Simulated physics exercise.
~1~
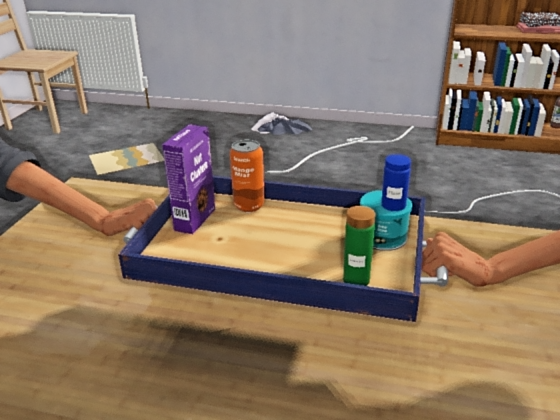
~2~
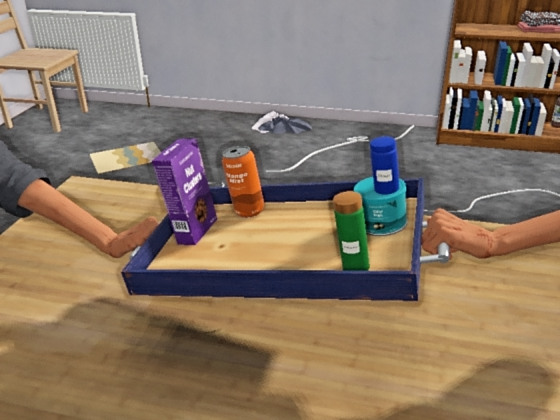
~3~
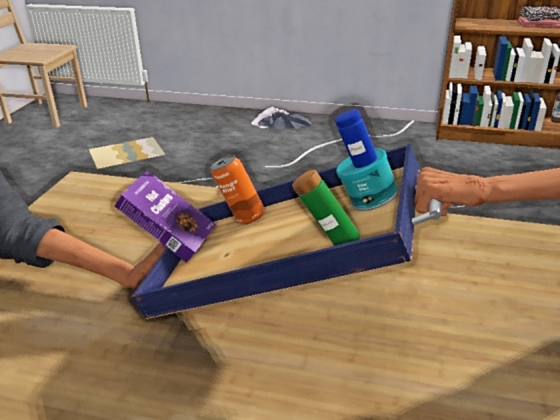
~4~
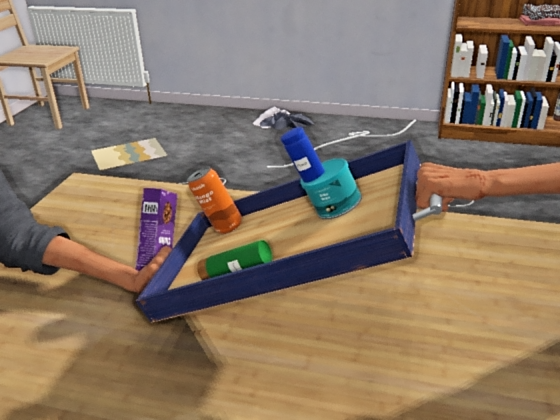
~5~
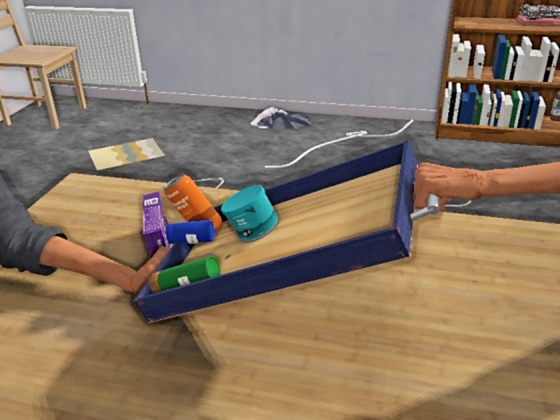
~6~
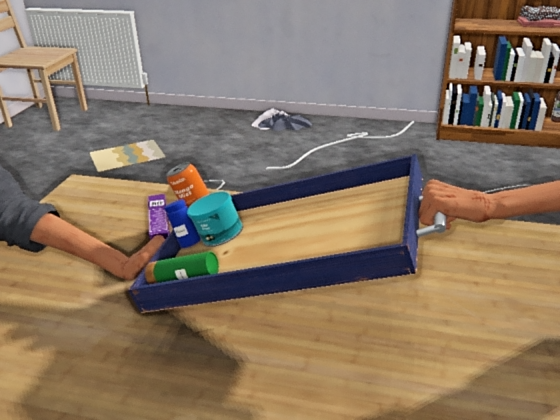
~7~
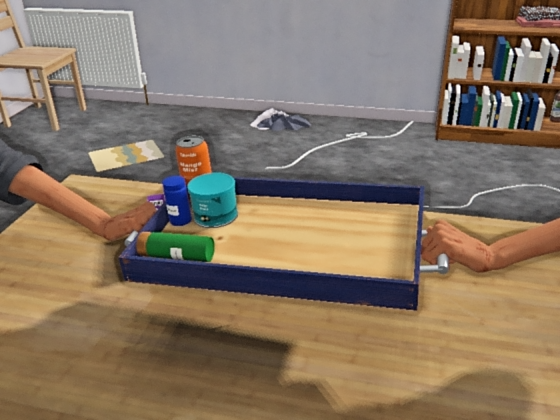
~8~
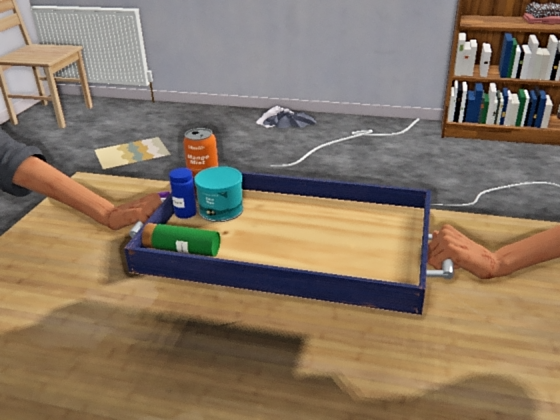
In a room with a chair and bookshelf, two hands tipped a blue tray steeply left, toppling the green shaker and sending the purple packet over the edge, then leveled it with the orange can, turquoise tub and blue shaker upright at the left end.
